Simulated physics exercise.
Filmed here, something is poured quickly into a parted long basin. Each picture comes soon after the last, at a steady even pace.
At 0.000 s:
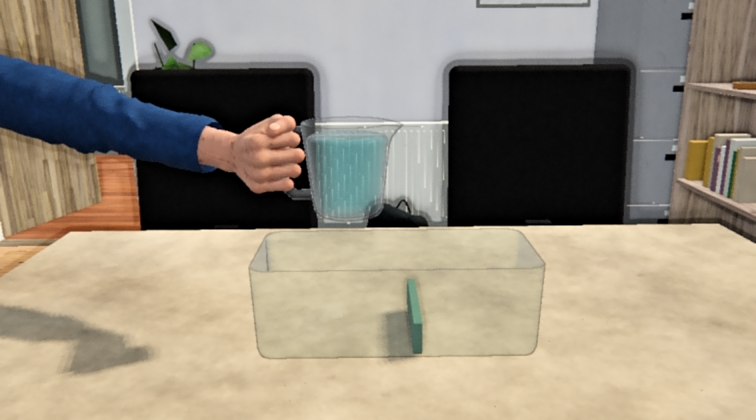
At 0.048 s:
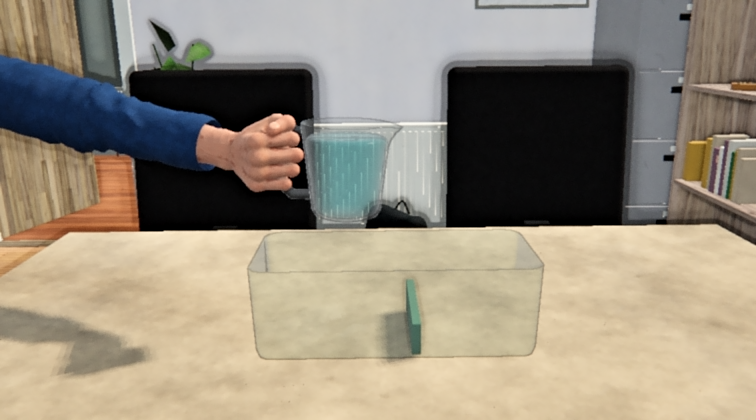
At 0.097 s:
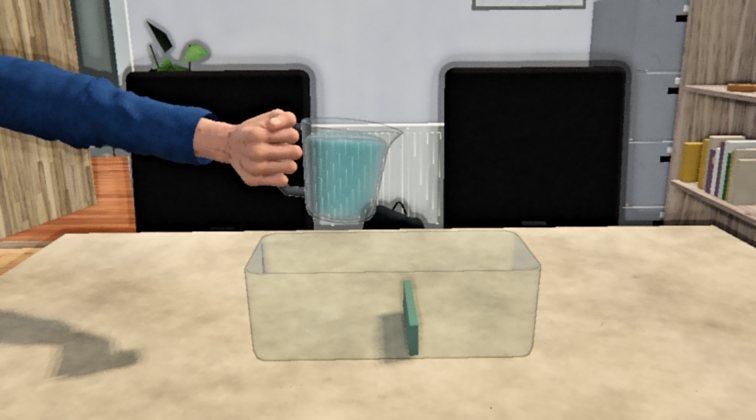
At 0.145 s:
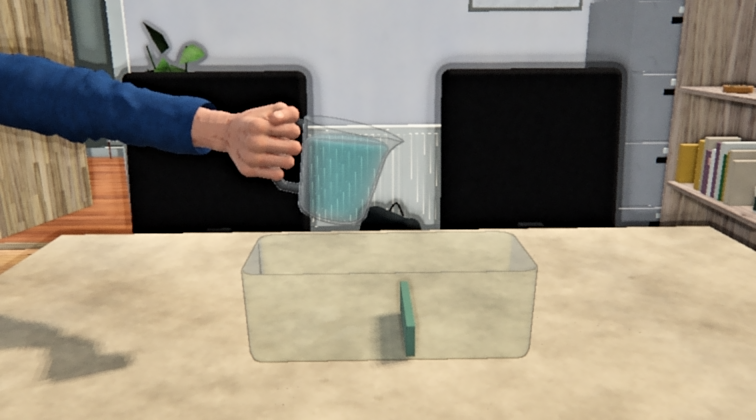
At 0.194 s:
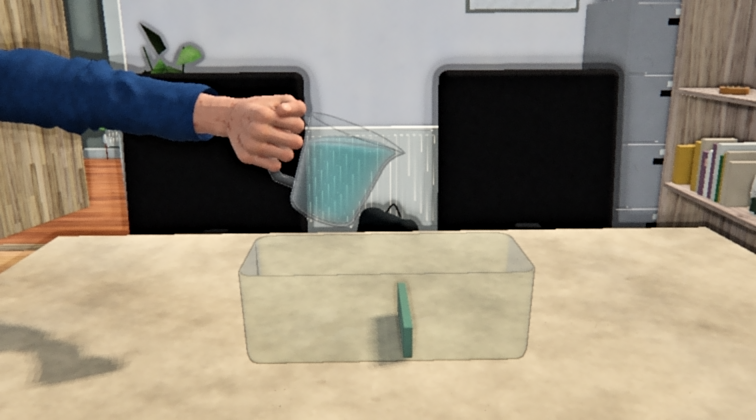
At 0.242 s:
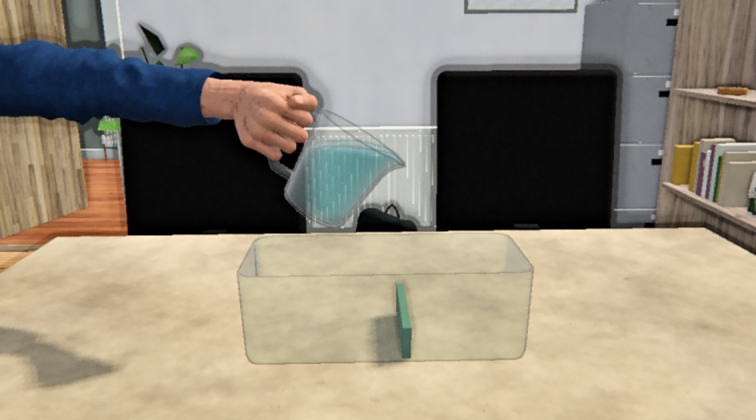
A blue-sleeved arm reaches in from the left, its hand gripping a clear jug of blue-green liquid above a pale stone-like table, seen from the front in a room with two black chairs. Below the jug sits a long, clear basin with a short green divider, bookshelves at right. The jug tilts rightward, slowly then faster, its liquid shifting toward the spout, while the view drifts slightly.
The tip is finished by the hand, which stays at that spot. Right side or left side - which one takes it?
The right zone ends up fullest.
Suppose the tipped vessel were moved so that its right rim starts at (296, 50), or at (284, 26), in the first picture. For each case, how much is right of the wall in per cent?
Roughly 10 % and 10 %.
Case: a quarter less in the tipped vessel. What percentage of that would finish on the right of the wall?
Result: Around 95 per cent.
Then, 0.51 s in, the tilt is 95° and 50 per cent is still to pour, 0 is left of the wall and 29 right of it.
Then, 0.71 s in, the tilt is 105° and 10 per cent is still to pour, 5 is left of the wall and 77 right of it.
Then, 0.92 s in, the tilt is 105° and 1 per cent is still to pour, 6 is left of the wall and 92 right of it.
Then, 1.14 s in, the tilt is 105° and 0 per cent is still to pour, 6 is left of the wall and 92 right of it.
Finally, 7 per cent lies left of the wall, 92 right of it and 1 outside.
